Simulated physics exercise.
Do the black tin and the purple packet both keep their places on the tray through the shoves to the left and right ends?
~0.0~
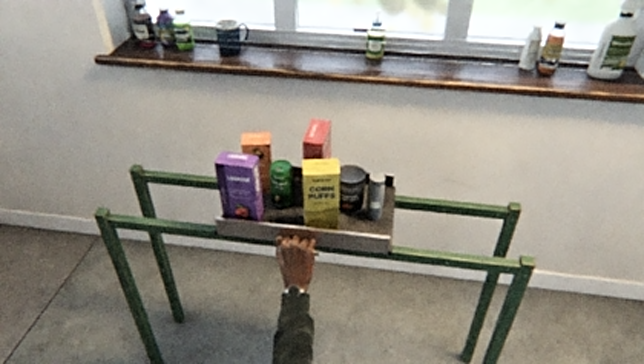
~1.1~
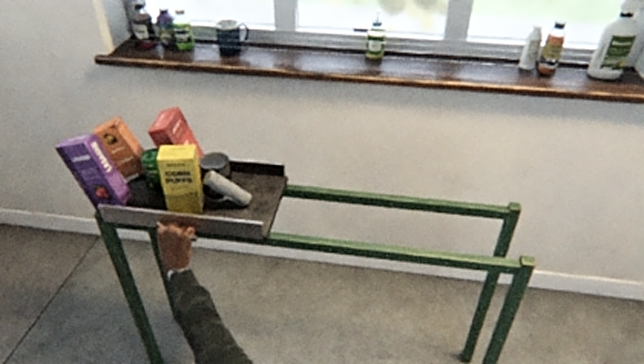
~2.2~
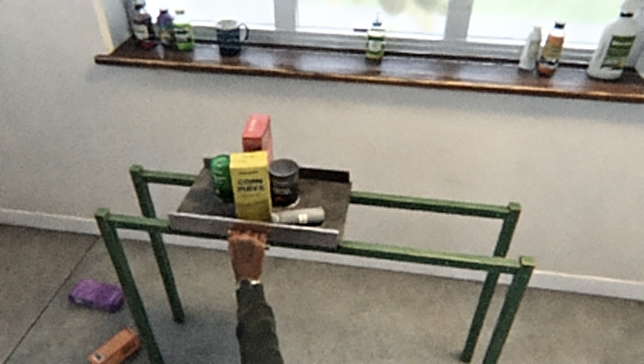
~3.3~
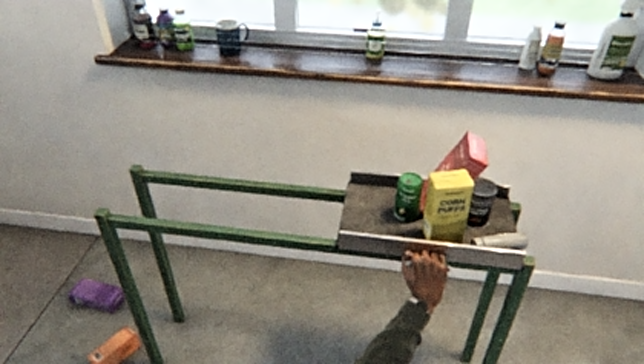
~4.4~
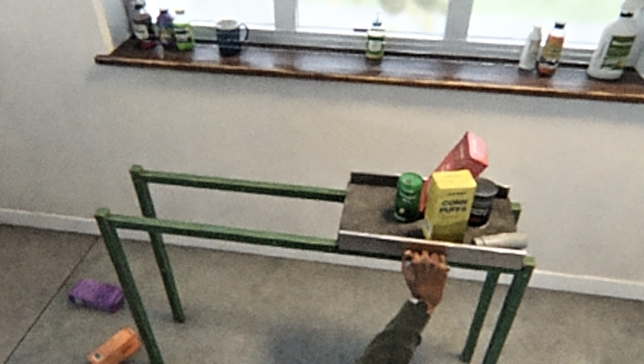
No, only the black tin keeps its place on the tray. The purple packet tips off at the left end and ends up lying on the floor.
